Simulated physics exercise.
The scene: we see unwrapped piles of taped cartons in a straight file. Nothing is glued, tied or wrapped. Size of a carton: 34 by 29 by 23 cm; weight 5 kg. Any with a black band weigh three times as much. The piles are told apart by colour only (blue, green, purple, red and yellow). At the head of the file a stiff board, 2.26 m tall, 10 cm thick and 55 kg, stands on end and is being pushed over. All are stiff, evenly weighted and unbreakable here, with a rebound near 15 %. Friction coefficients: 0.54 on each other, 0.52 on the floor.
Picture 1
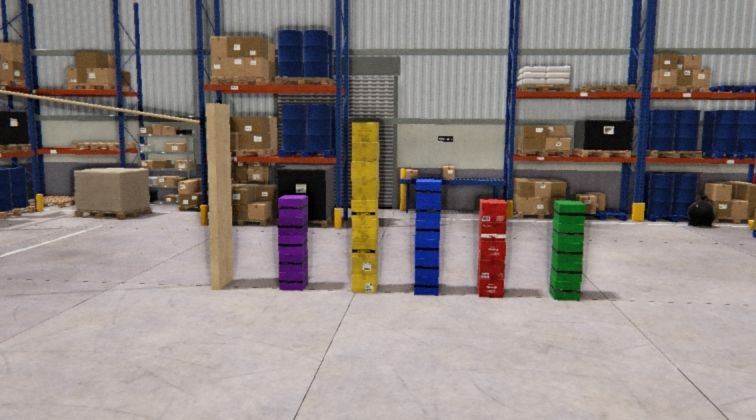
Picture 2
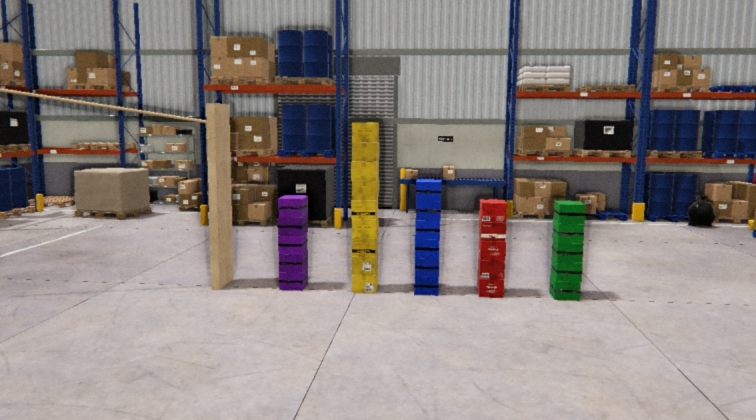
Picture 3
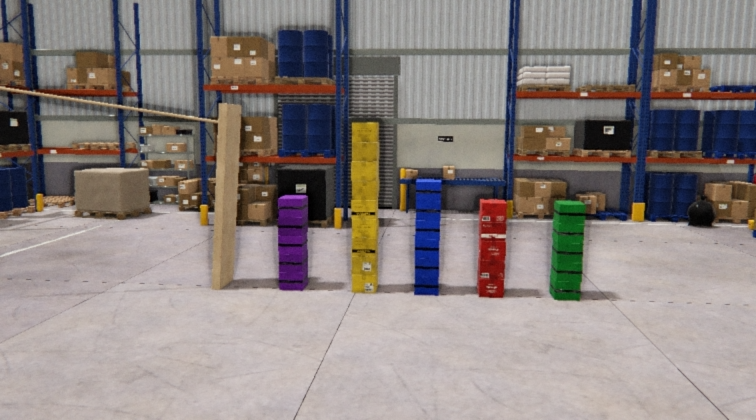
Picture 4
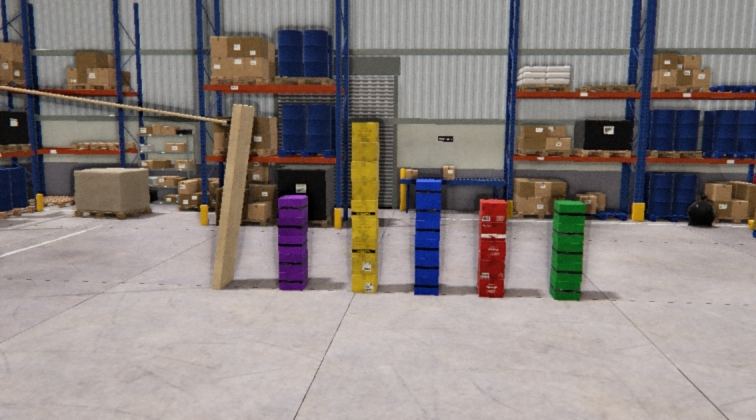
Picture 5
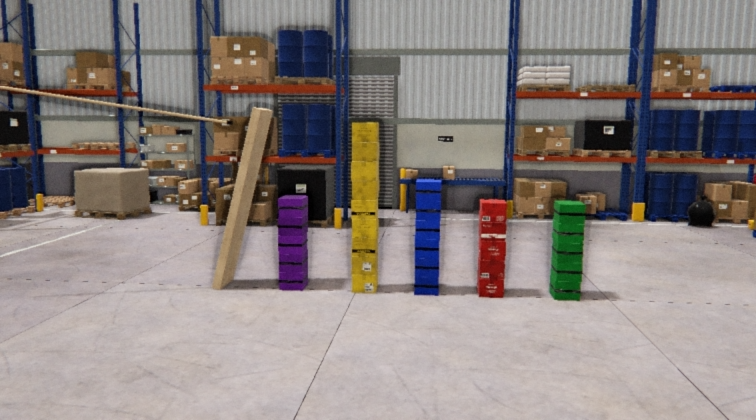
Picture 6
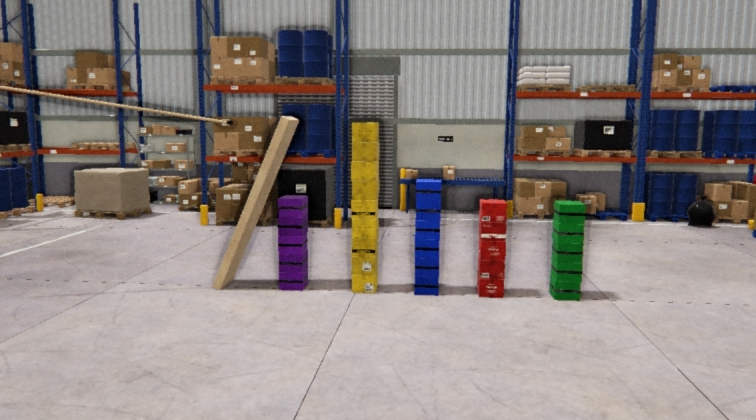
The footage shows a long pole pushing the top of an upright wooden board beside a row of five coloured stacks in a warehouse; the pole stops while the board keeps leaning right, and the stacks remain still.
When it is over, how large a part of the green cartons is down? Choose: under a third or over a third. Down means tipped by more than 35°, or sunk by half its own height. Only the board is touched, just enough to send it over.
Ending down: More than a third.
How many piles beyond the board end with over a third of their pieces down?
5 in all.
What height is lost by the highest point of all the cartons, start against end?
Some 120 cm lower.
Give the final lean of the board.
About 70°.
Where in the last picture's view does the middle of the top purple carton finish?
Near (384, 240).
Then, 0.72 s past the last view, board 52° from upright; none of the 5 green cartons down (4 of 30 in all colours); top green carton unmoved; top purple carton 28° from how it stood, 10 cm lower.
Then, 1.20 s past the last view, board 68° from upright; none of the 5 green cartons down (9 of 30 in all colours); top green carton unmoved; top yellow carton 64° from how it stood, 43 cm lower.
Then, 1.82 s past the last view, board 68° from upright; none of the 5 green cartons down (19 of 30 in all colours); top green carton 54 mm from its place; top yellow carton upside down.
Then, 2.42 s past the last view, board 68° from upright; 4 of the 5 green cartons down (28 of 30 in all colours); top green carton 60° from how it stood, 60 cm lower; top yellow carton upside down.
In the end, board 68° from upright; 5 of the 5 green cartons down (29 of 30 in all colours); top green carton upside down; top yellow carton upside down. That is 100 per cent. From the last view, middles, top green carton near (727, 291), top yellow carton near (307, 234).
